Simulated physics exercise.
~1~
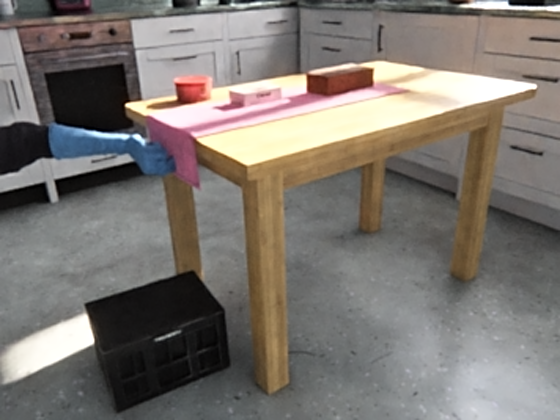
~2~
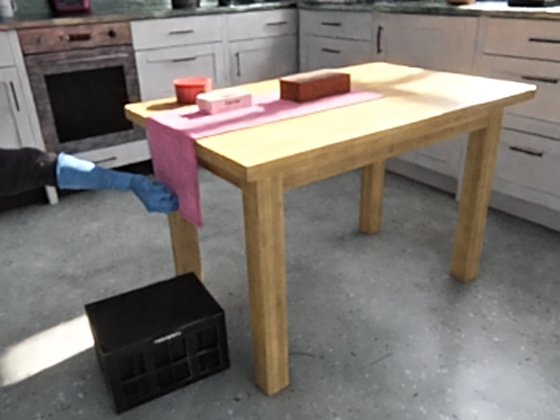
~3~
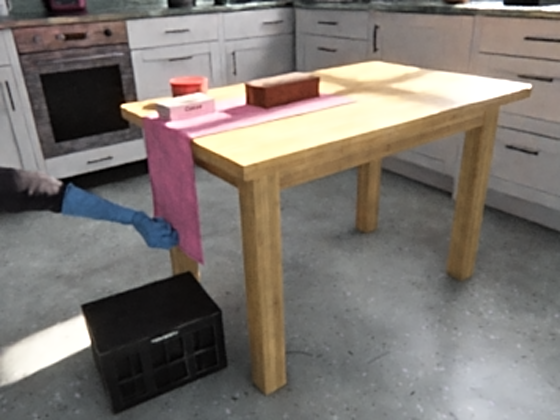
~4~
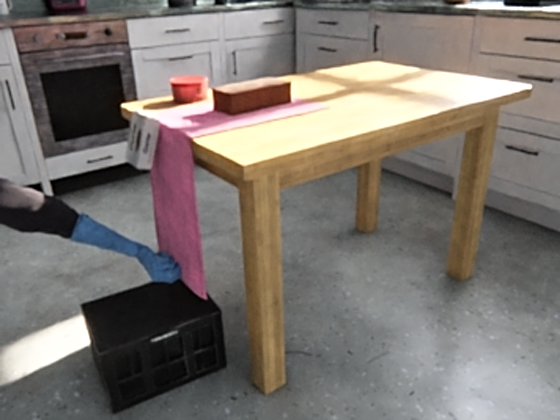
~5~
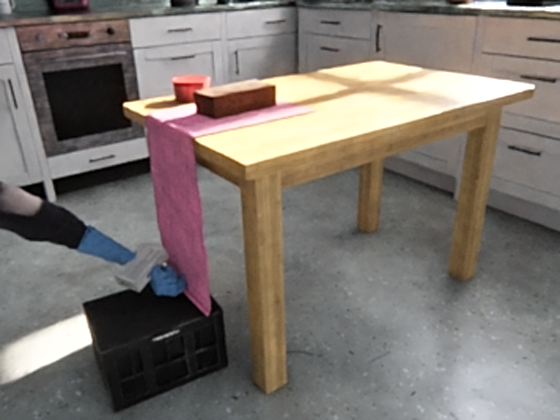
In a kitchen with pale cabinets, a pink hand towel lies along a wooden table, its end hanging over the left side above a black crate. A blue-gloved hand grips that end and draws it downward, carrying a white packet and a brick leftward on the cloth, while a red tub stays where it is. As the hem nears the crate, the packet reaches the edge and tips over it. The packet drops to the hand, just above the crate. At the end, the hem is down at the crate, and the brick and tub remain on the table.
